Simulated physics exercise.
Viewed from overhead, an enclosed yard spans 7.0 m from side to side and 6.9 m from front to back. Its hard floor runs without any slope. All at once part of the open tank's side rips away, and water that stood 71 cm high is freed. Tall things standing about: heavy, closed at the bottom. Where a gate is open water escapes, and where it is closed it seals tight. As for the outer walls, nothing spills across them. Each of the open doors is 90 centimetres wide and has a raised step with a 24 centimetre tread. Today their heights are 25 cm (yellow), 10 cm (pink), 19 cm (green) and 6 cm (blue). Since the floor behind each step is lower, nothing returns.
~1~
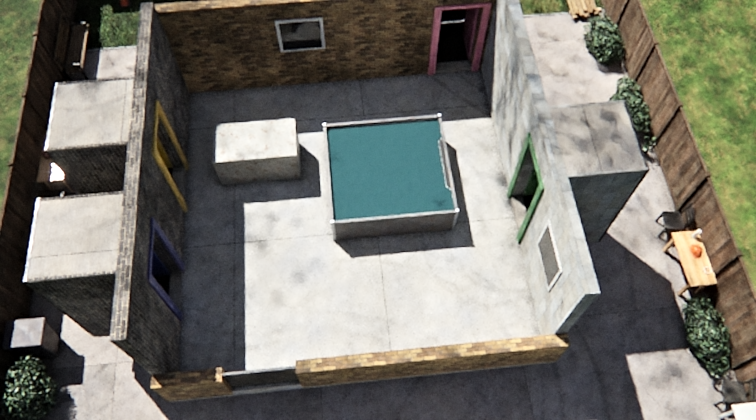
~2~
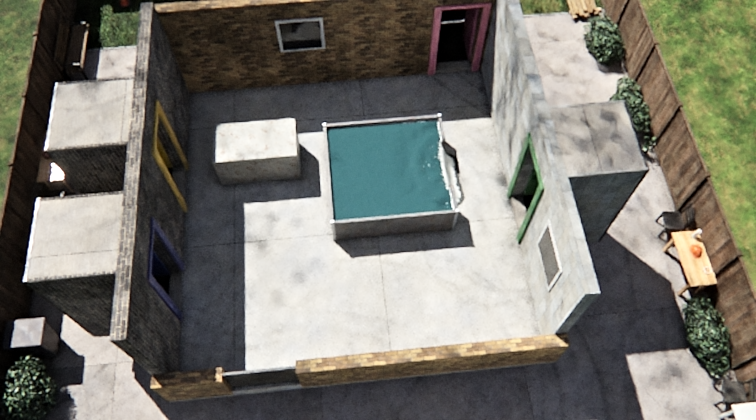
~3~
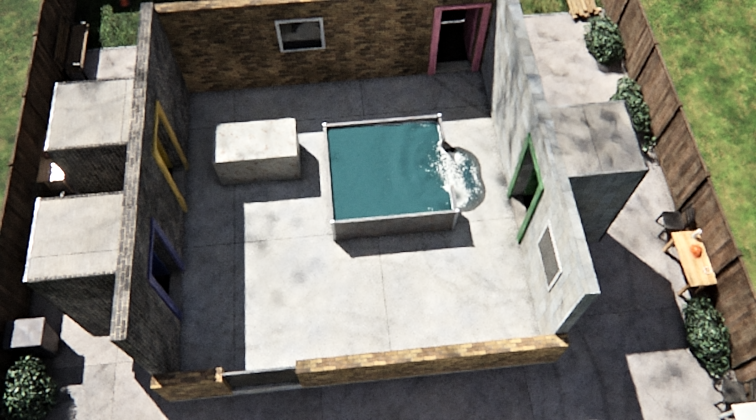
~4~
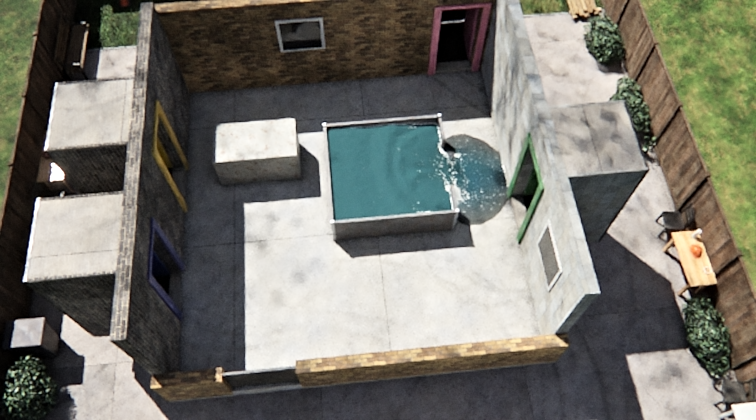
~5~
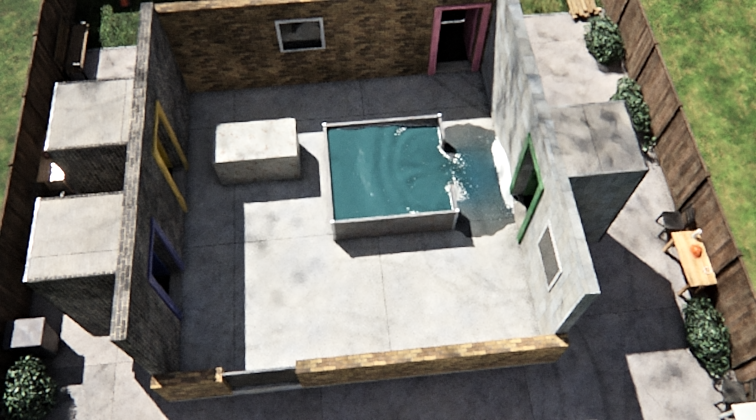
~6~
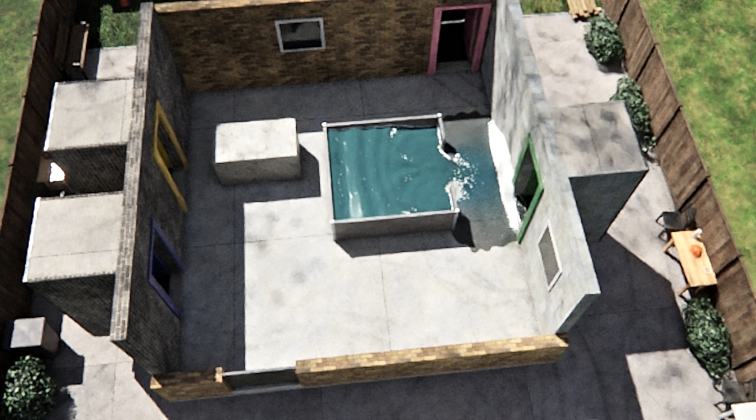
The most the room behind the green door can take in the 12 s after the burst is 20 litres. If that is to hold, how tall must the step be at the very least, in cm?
Close to 29 cm is just enough.
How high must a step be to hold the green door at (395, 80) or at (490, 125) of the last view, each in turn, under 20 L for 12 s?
In turn: Roughly 8.0 cm, roughly 21 cm.
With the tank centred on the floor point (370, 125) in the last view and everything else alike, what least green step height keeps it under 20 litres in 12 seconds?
Then it needs to be around 6.0 cm high.
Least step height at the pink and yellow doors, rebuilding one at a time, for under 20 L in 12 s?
Some 30 cm for pink, some 10.0 cm for yellow.
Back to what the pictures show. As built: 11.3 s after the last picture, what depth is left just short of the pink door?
Some 9.0 cm.
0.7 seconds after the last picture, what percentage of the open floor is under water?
Wet: Close to 15 %.
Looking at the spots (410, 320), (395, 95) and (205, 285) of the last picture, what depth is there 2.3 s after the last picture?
Ordered as asked: 2, 9, 0 cm.
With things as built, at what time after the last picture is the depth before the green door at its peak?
Crest at t of about 1.0 s.
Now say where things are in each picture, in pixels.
Still water, 71 cm deep, in the open tank at (388, 169); the green door at (524, 194) is dry, in the first frame.
The gap is at (444, 174), the front 0.3 m out at (461, 195); the back of the open tank holds 71 cm, in the second frame.
Water pours out at (444, 175) and has run 0.8 m, to (482, 188); about 12 cm deep outside, 71 cm at the back, in the third frame.
The gap is at (444, 176), the front 1.4 m out at (507, 191); the back of the open tank holds 71 cm, in the fourth frame.
Water pours out at (444, 176) and has run 1.4 m, to (513, 218); about 8 cm deep outside, 71 cm at the back, in the fifth frame.
Water pours out at (444, 175) and has run 1.6 m, to (491, 119); about 8 cm deep outside, 69 cm at the back; water is at the green door at (524, 194), in the sixth frame.
Then, 0.7 s after the last picture water covers 15 % of the floor, deepest (51 cm) near (491, 180); 30 cm at the green door, 13 litres in over its 19 cm step.
Then, 2.3 s after the last picture water covers 35 % of the floor, deepest (36 cm) near (498, 173); 24 cm at the green door, 76 litres in over its 19 cm step.
Then, 11.3 s after the last picture water covers 100 % of the floor, deepest (13 cm) near (319, 189); 7 cm at the green door, 93 litres in over its 19 cm step.
At the green door as built, the water peaked near 31 cm, 1.1 s after the last picture.
Run again over the same 12 s with other heights there, 47 litres in over 24 cm, 10 litres over 32.5 cm. The limit of 20 litres is kept from about 29 cm up.
